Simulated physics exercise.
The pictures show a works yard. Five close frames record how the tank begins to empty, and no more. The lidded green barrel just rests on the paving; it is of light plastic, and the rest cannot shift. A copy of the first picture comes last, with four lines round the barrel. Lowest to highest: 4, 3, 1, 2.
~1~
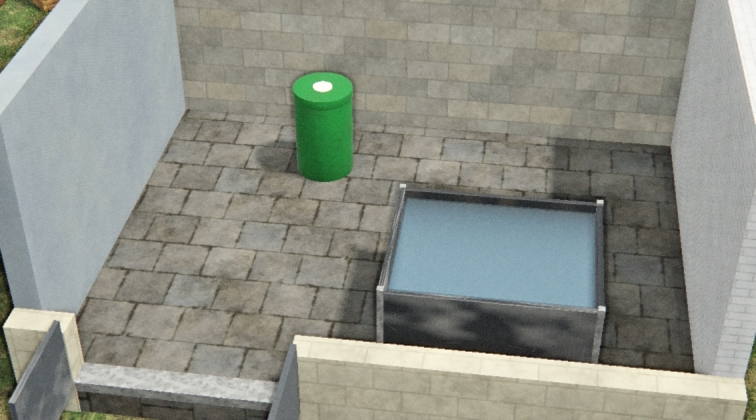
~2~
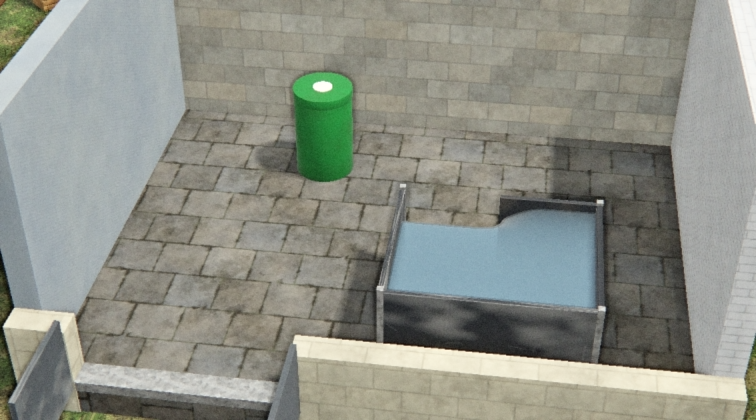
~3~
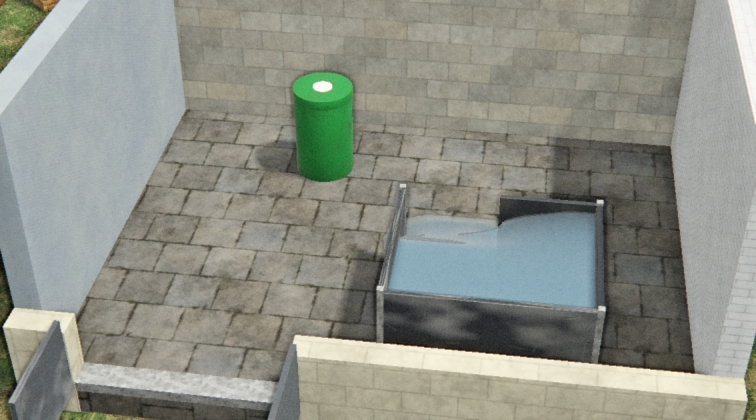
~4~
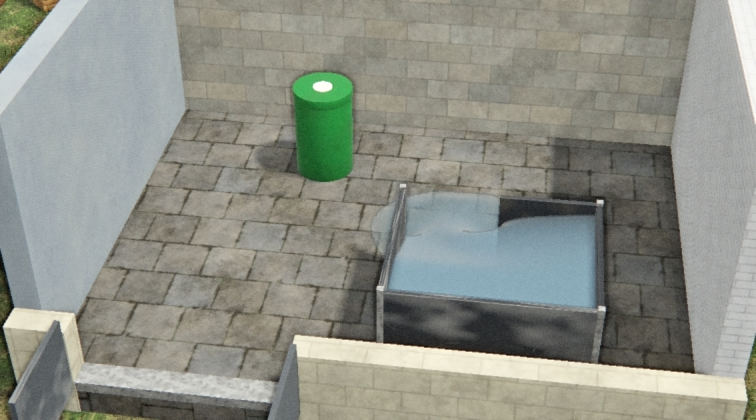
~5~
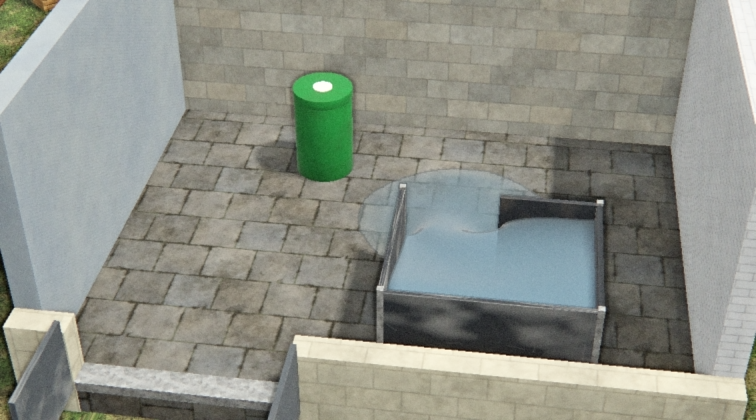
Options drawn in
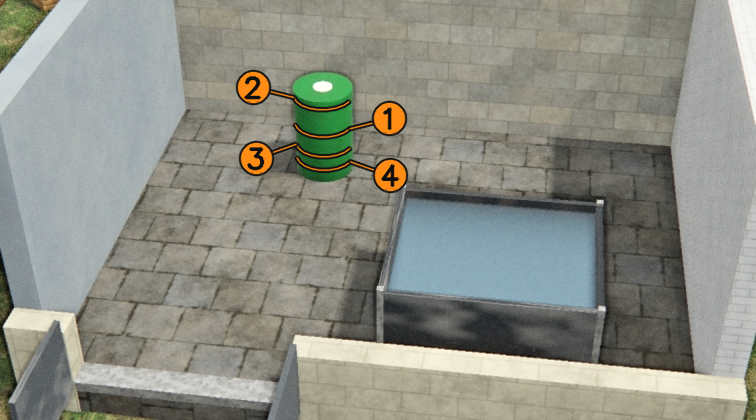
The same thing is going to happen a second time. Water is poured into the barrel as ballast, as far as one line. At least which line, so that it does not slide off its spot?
3 is the one.
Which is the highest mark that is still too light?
4.
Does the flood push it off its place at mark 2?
No, that is safe.
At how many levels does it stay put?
Three of the four.
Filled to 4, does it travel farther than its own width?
Yes, it does.
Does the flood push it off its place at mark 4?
Yes, that goes wrong.
On the marked copy, 1 at (318, 137); 2 at (317, 109); 3 at (319, 156); 4 at (320, 170); from the bottom up 4, 3, 1, 2.
If 1 is chosen, it does not move.
If 2 is chosen, it does not move.
If 3 is chosen, it does not move.
If 4 is chosen, it is pushed about twice its own width away.
